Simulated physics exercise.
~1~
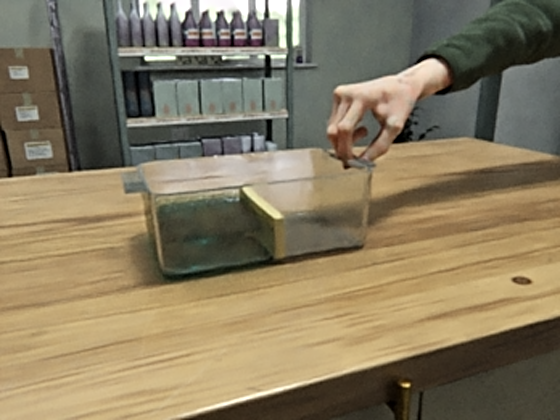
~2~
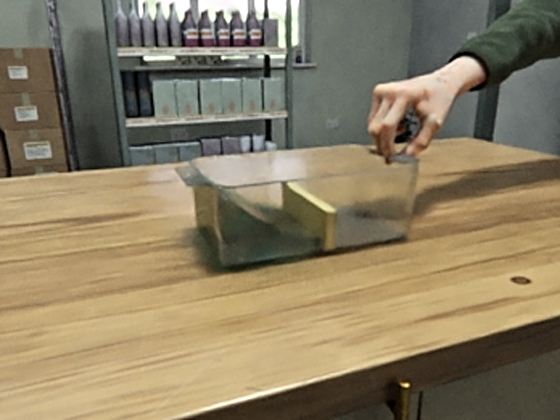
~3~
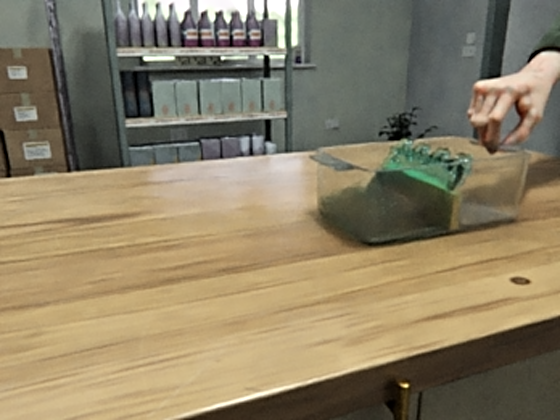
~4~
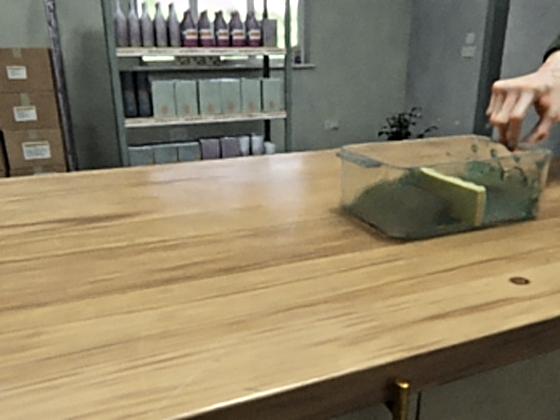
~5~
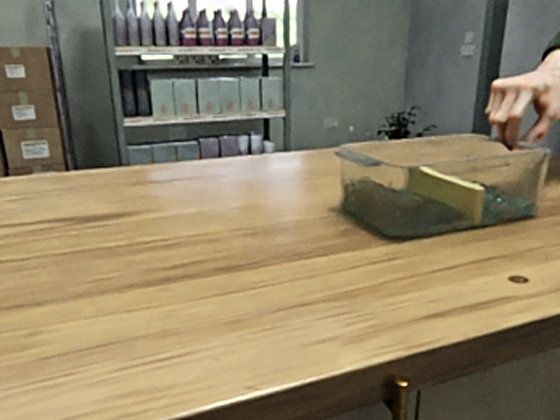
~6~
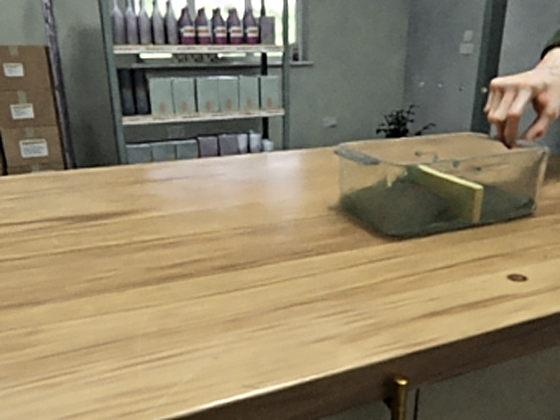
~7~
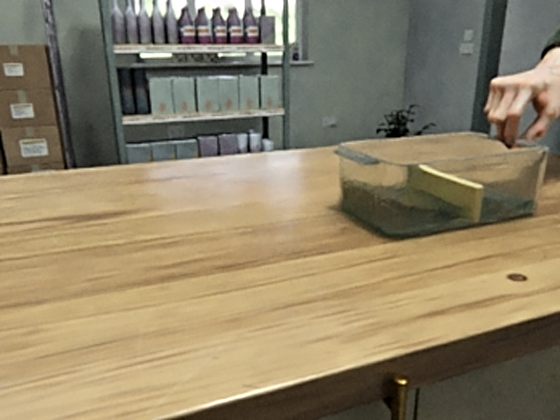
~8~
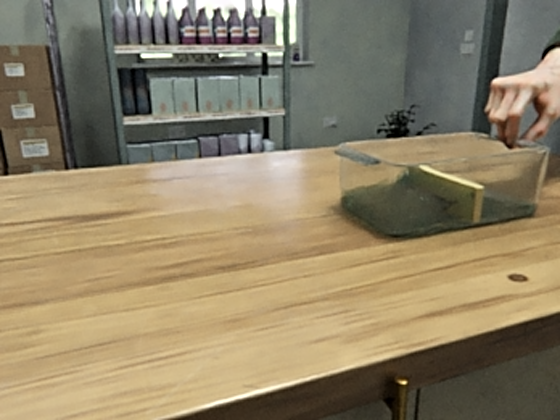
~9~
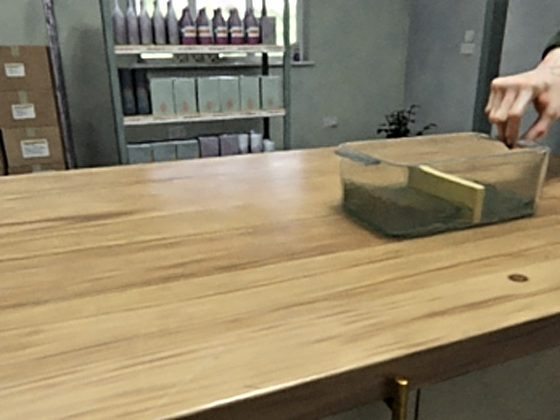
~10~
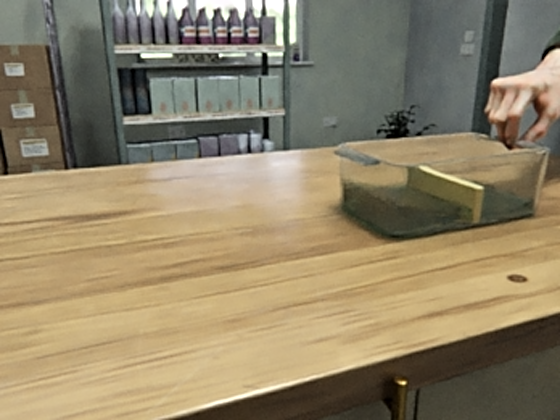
A clear divided box is pulled right, and its green water sloshes over the yellow divider.
